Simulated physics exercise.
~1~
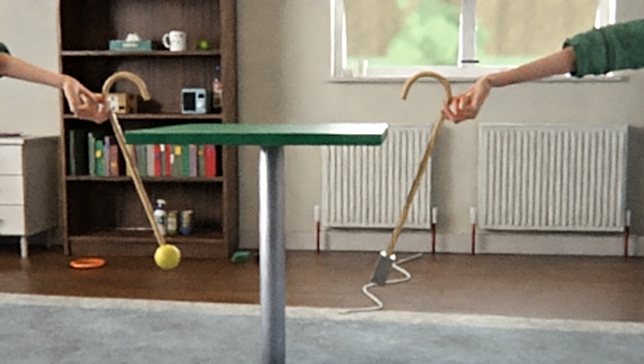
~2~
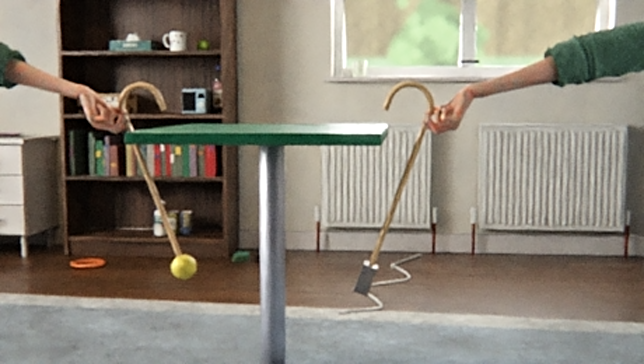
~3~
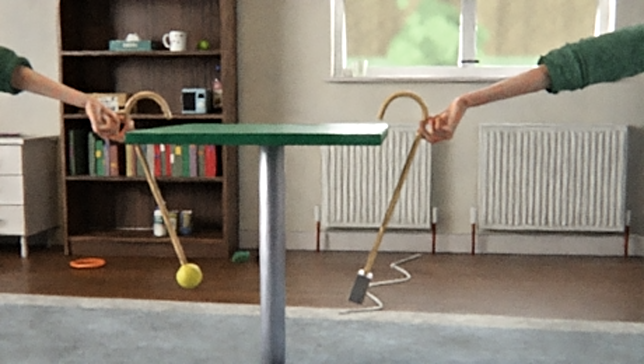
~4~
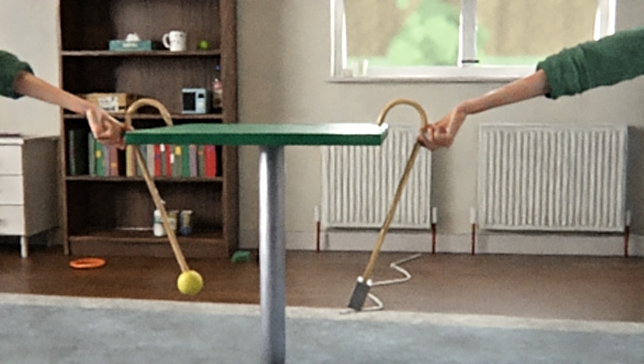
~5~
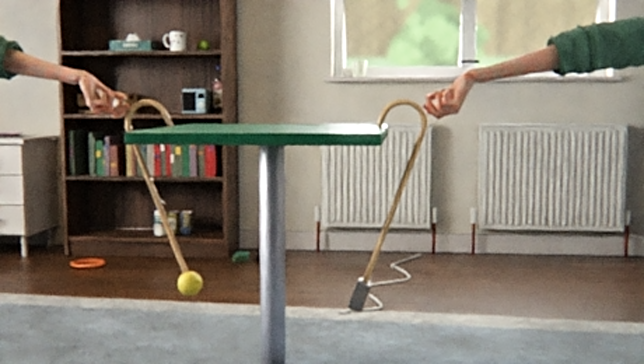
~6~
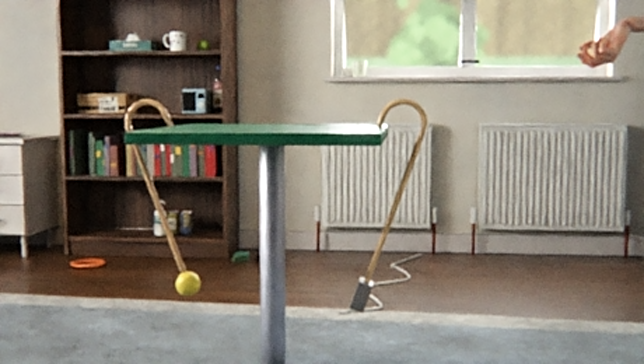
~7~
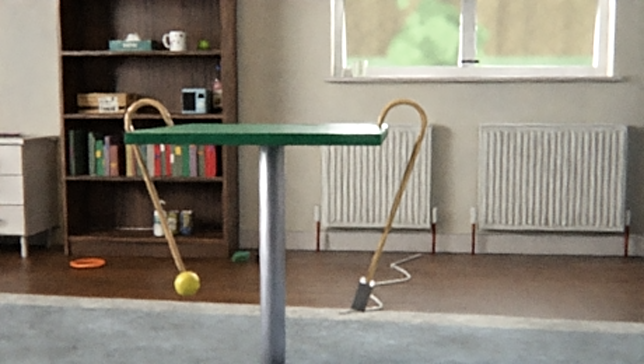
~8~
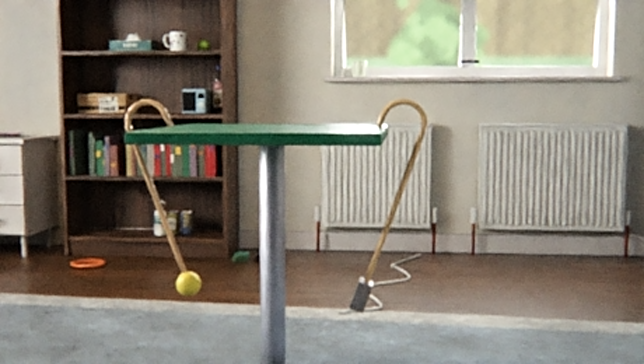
In a room, two hands hook canes onto a green table and leave them hanging.
